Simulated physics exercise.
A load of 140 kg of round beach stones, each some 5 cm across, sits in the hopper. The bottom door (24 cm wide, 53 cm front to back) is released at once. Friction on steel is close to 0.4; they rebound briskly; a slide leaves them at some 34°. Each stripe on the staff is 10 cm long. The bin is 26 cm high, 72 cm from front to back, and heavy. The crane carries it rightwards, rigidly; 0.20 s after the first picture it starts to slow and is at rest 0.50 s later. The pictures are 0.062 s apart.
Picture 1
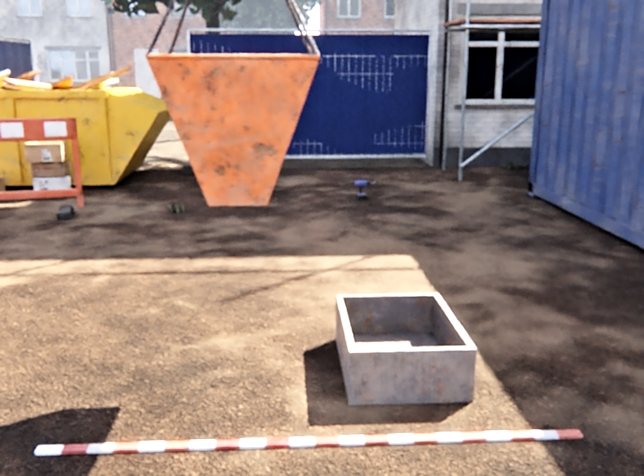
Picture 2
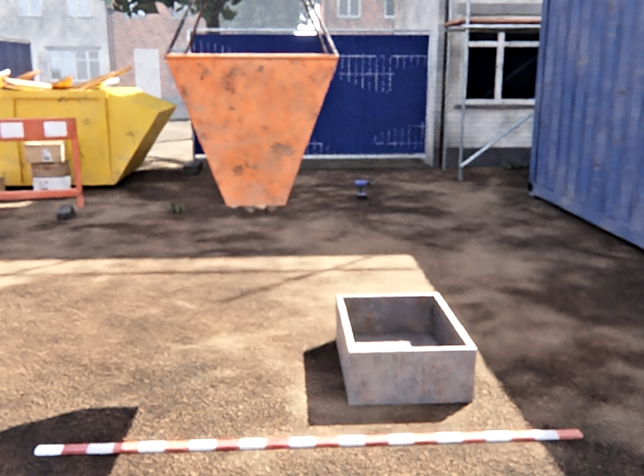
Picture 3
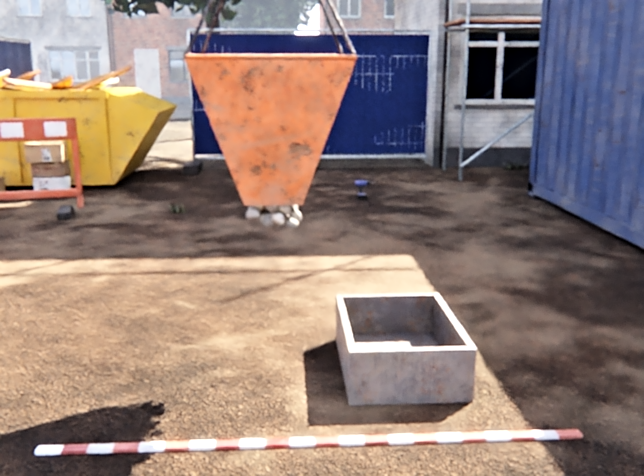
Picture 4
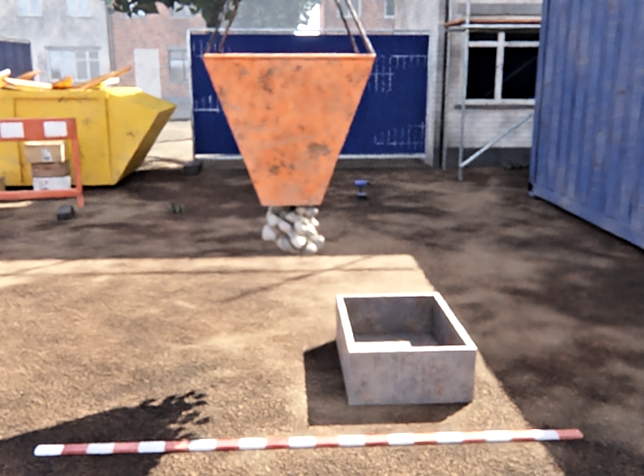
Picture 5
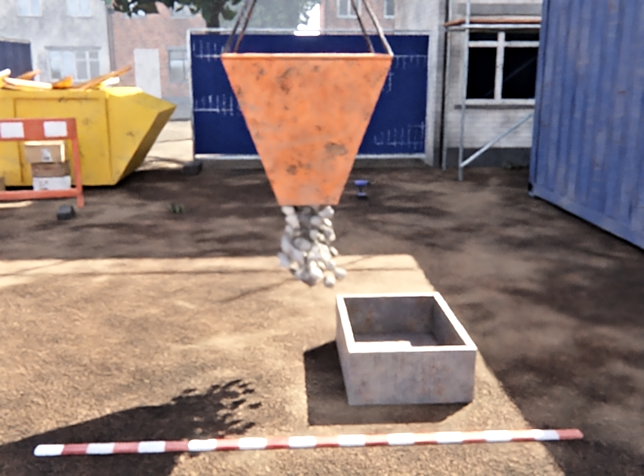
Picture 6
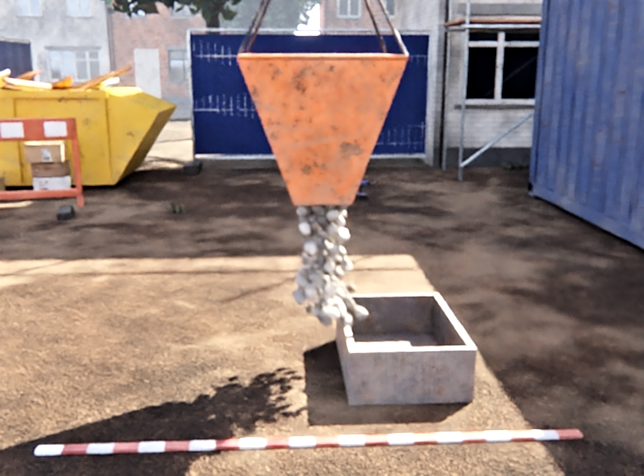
The clip opens on an orange hopper hanging above a sunlit yard, with an open concrete bin and a red-and-white staff on the ground. The hopper glides rightwards as pale round stones emerge from its bottom, then pour downward in a lengthening stream that reaches the bin's left edge.
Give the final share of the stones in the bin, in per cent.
About 78 per cent.
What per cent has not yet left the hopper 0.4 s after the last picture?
About 20 per cent.
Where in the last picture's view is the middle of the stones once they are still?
Around (382, 347).
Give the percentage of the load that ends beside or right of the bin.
Near 0 in a hundred.
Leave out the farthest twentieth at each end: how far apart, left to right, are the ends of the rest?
Roughly 90 cm.
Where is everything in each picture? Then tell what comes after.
The outlet is at (238, 194); nothing has dropped yet, in the first frame.
The outlet is at (256, 194); 2 % is out, in the second frame.
Outlet at (273, 194), the stream shows down to (282, 215); 92 % still inside, in the third frame.
Outlet at (291, 193), the stream shows down to (298, 241); 87 % still inside, in the fourth frame.
Outlet at (308, 193), the stream shows down to (314, 273); 80 % still inside, in the fifth frame.
Outlet at (323, 193), the stream shows down to (329, 313); 72 % still inside, in the sixth frame.
Then, 0.4 s after the last picture, 22 % in the hopper, 14 % falling or lying left of the bin, 63 % falling or lying in the bin; the stones farthest right are at (442, 343).
Then, 0.8 s after the last picture, 0 % in the hopper, 20 % falling or lying left of the bin, 79 % falling or lying in the bin, 1 % falling or lying beside or right of the bin; the stones farthest right are at (439, 336).
Then, 1.4 s after the last picture, 0 % in the hopper, 21 % falling or lying left of the bin, 78 % falling or lying in the bin, 1 % falling or lying beside or right of the bin; the stones farthest right are at (443, 337).
Then, 2.3 s after the last picture, 0 % in the hopper, 21 % falling or lying left of the bin, 78 % falling or lying in the bin, 1 % falling or lying beside or right of the bin; the stones farthest right are at (443, 337).
Then, 4.2 s after the last picture, 0 % in the hopper, 21 % left of the bin, 78 % in the bin, 1 % beside or right of the bin; the stones farthest right are at (443, 337).
